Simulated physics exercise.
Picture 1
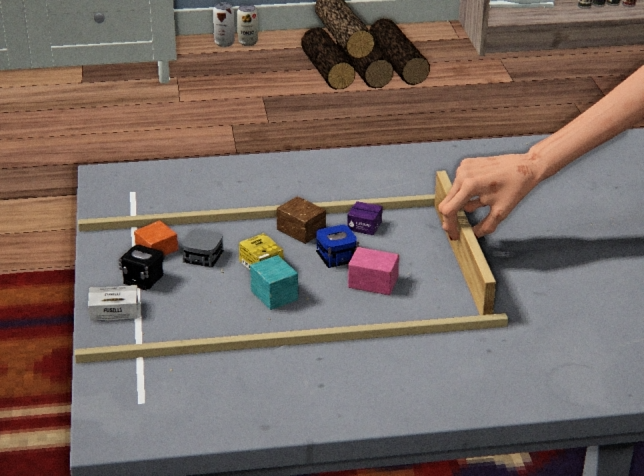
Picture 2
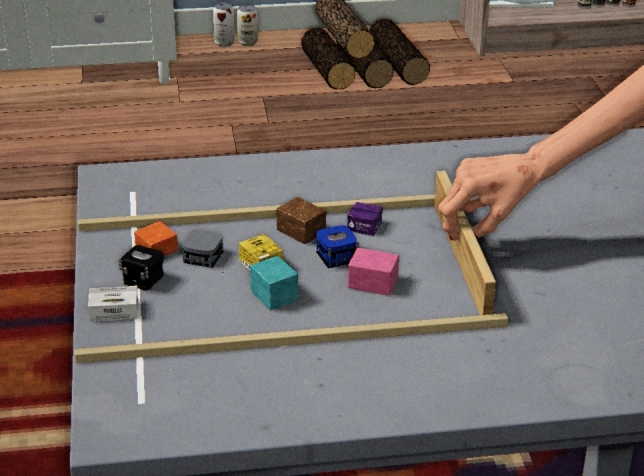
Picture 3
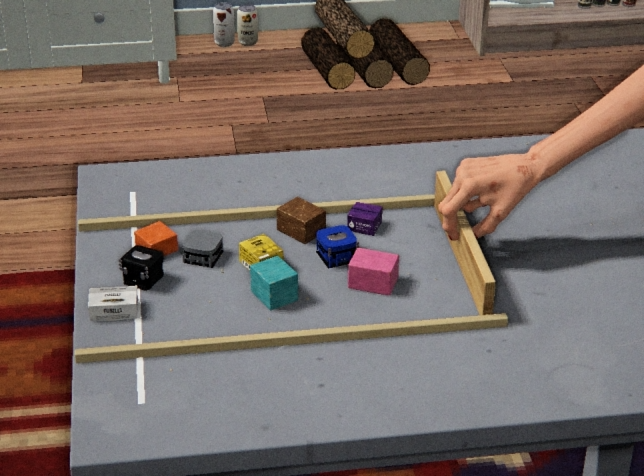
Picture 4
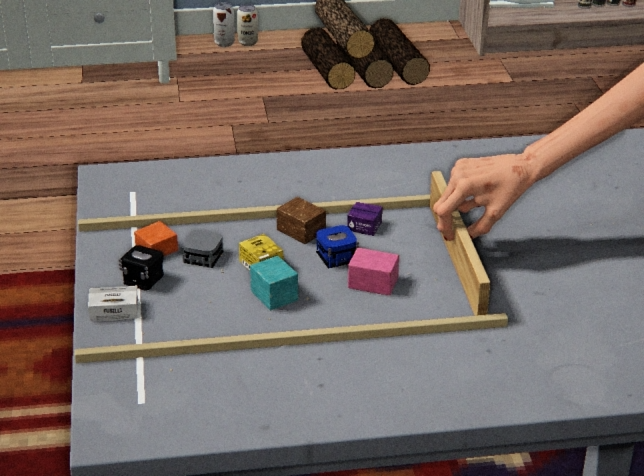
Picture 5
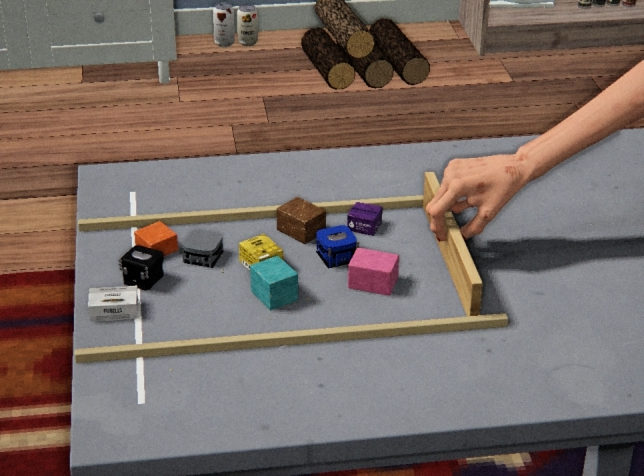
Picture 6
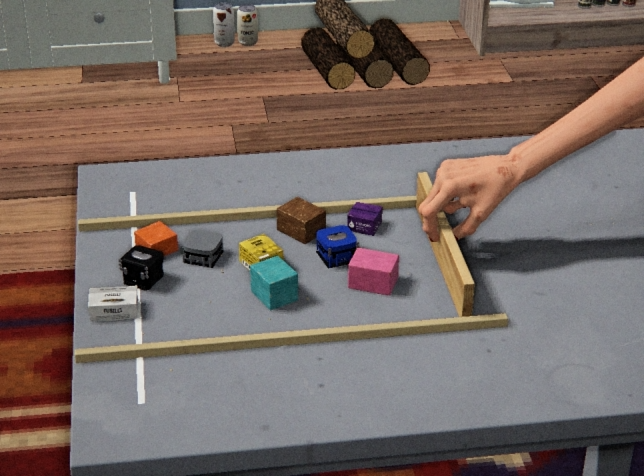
The video shows a hand holding a wooden board upright behind small coloured boxes and blocks scattered between two wooden rails on a grey table. The hand then slides the board slightly left, while the objects stay still.
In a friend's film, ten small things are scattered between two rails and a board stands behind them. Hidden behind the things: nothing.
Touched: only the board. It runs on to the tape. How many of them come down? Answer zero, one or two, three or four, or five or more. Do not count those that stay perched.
Three or four.
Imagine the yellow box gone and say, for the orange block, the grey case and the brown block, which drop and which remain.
Orange block - gone, grey case - safe, brown block - safe.
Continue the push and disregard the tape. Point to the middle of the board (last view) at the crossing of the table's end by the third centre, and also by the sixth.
I'd say close to (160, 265), then close to (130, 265).
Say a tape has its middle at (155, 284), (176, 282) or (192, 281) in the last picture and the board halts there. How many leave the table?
Try by try, 2, 0 and 0.
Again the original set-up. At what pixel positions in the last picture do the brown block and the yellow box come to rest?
In the last picture the brown block sits around (89, 231) and the yellow box around (86, 278).
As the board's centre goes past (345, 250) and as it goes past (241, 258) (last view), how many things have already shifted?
4 and 8.
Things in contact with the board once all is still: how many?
My count gives 3.
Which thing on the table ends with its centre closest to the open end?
Turquoise block.
A little later, none off yet; white box at rest near (114, 303); black case at rest near (143, 268); orange block at rest near (156, 241).
When it is over, the number that fall off is three or four; down, grey case, orange block, black case and white box.
